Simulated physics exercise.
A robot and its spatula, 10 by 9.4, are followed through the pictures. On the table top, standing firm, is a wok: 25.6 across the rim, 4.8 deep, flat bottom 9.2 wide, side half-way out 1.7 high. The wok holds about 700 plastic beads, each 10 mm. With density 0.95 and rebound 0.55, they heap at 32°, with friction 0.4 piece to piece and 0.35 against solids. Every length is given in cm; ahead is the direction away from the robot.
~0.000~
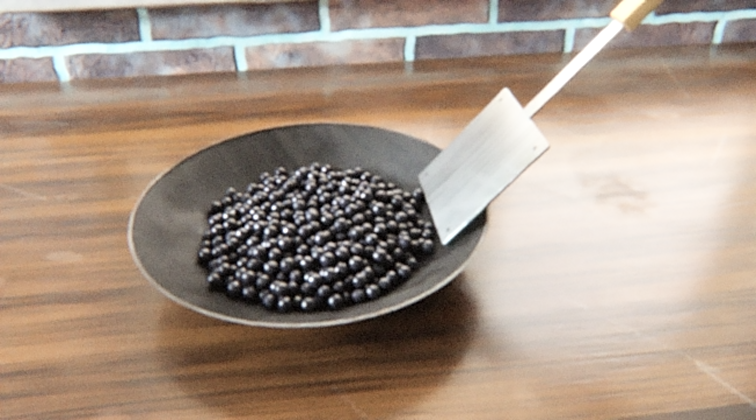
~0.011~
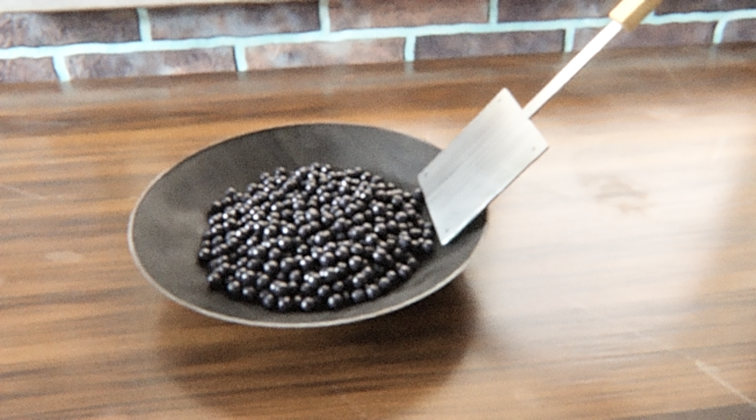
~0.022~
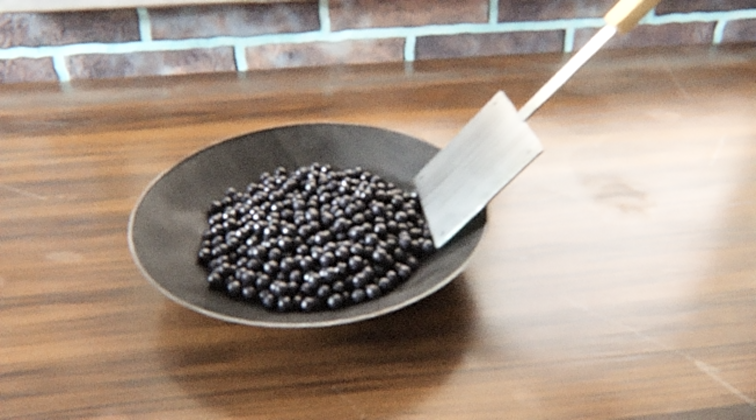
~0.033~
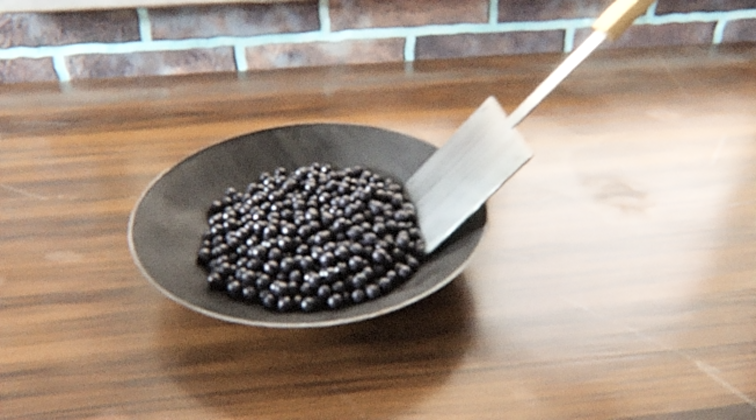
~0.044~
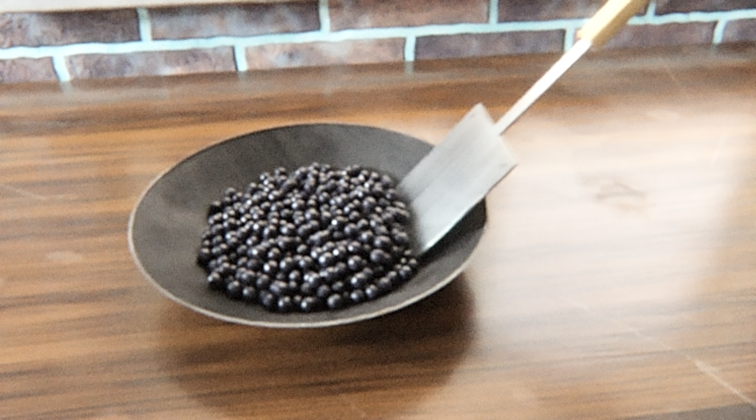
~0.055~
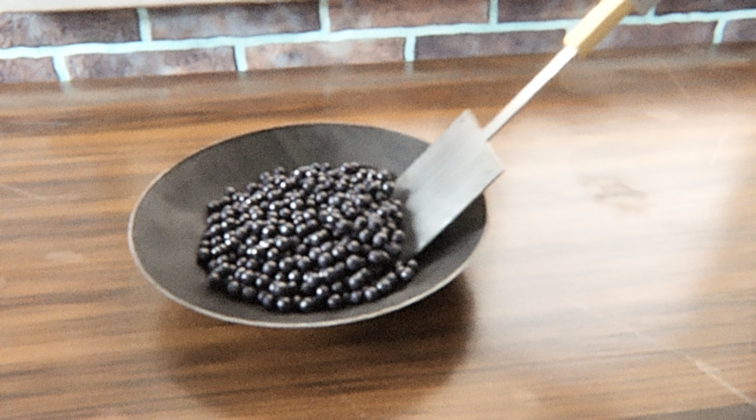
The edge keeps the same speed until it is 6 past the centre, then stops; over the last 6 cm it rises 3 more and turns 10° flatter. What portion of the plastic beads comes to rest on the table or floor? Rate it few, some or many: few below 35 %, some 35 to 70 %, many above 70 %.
Few, below 35 %.
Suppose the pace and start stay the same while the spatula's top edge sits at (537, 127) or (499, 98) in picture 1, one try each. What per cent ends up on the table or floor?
Roughly 25% and 30%.
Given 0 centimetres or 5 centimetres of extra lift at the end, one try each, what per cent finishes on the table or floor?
Result, in order: Approx. 20 % and 20 %.
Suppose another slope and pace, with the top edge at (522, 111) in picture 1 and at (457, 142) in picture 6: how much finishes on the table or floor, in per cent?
50 per cent.
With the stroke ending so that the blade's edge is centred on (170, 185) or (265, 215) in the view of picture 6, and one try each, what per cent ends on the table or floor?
About 50 and 5 per cent.
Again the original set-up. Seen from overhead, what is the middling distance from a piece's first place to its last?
5 cm.
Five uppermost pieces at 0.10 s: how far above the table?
I'd say close to 6 cm on average.
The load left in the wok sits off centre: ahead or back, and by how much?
Roughly 4.0 cm ahead of the centre.
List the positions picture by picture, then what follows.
Spatula top edge at (526, 115), sloping 48°; upper third of the load around (315, 219), from x 205 to 430, top at y 170; 704 in the wok, in the first frame.
Spatula top edge at (525, 115), sloping 48°; upper third of the load around (315, 219), from x 205 to 430, top at y 170, in the second frame.
Spatula top edge at (521, 118), sloping 48°; upper third of the load around (315, 219), from x 205 to 430, top at y 170, in the third frame.
Spatula top edge at (510, 124), sloping 48°; upper third of the load around (315, 218), from x 205 to 430, top at y 170, in the fourth frame.
Spatula top edge at (497, 132), sloping 48°; upper third of the load around (316, 219), from x 205 to 435, top at y 170, in the fifth frame.
Spatula top edge at (484, 138), sloping 48°; upper third of the load around (322, 218), from x 205 to 435, top at y 170; 704 in the wok, in the sixth frame.
By 0.10 s, sloping 48°, highest piece 7 above the table; 704 in the wok.
By 0.15 s, sloping 44°, highest piece 8 above the table; 704 in the wok.
By 0.37 s, sloping 38°, highest piece 7 above the table; 543 in the wok, 141 on the table or floor, 20 on the blade or in flight.
By 1.42 s, sloping 38°, highest piece 5 above the table; 536 in the wok, 168 on the table or floor.
Final count, 536 in the wok, 168 on the table or floor. That is 24 % on the table or floor.
